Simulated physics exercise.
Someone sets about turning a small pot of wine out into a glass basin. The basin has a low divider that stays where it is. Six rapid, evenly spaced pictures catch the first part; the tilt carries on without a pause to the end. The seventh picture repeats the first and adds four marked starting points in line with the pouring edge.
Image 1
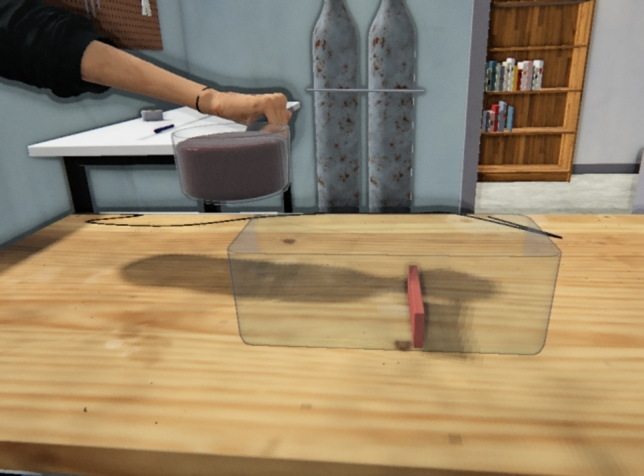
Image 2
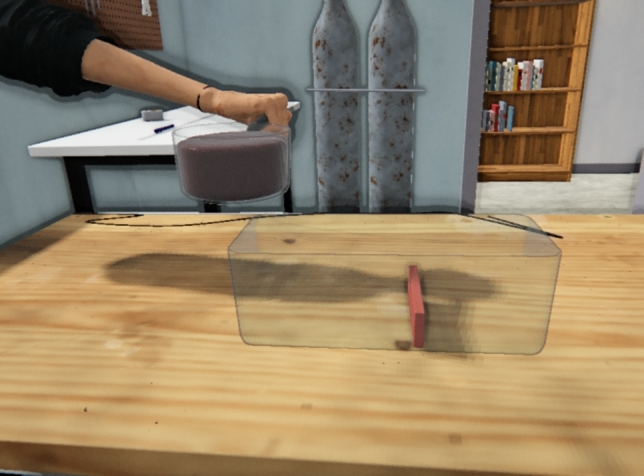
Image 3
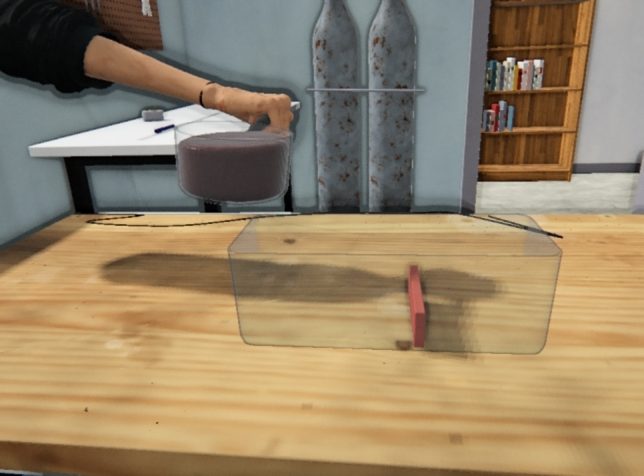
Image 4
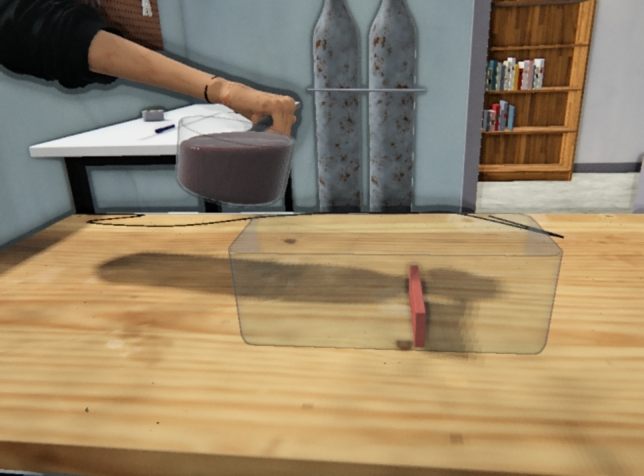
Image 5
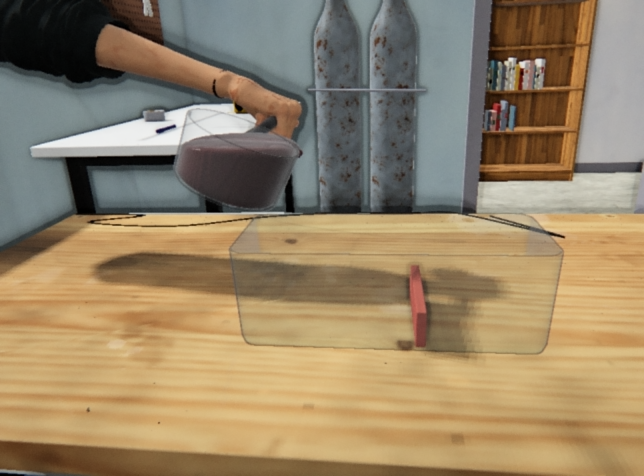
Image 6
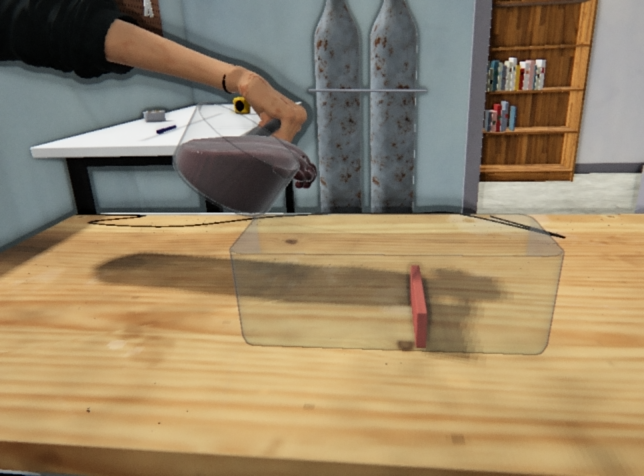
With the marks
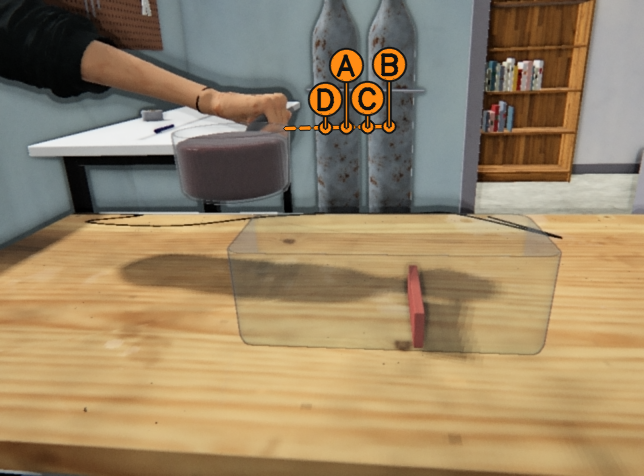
At first, a hand holds a small clear pot of dark wine upright above a wooden table, where a transparent basin with a red upright piece inside sits. The hand then gradually tilts the pot to the right, and a little wine comes over its lower lip.
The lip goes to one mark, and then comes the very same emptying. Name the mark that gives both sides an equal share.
C beats the others.
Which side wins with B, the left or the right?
The right side.
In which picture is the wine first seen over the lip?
In picture 5.
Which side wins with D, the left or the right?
The left one.
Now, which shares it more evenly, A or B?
Place B.
On the marked copy, A at (346, 127); B at (389, 126); C at (367, 126); D at (325, 127).
If A is chosen, about 84 % ends left of the wall and 14 % right of it.
If B is chosen, about 25 % ends left of the wall and 75 % right of it.
If C is chosen, about 51 % ends left of the wall and 48 % right of it.
If D is chosen, about 95 % ends left of the wall and 4 % right of it.
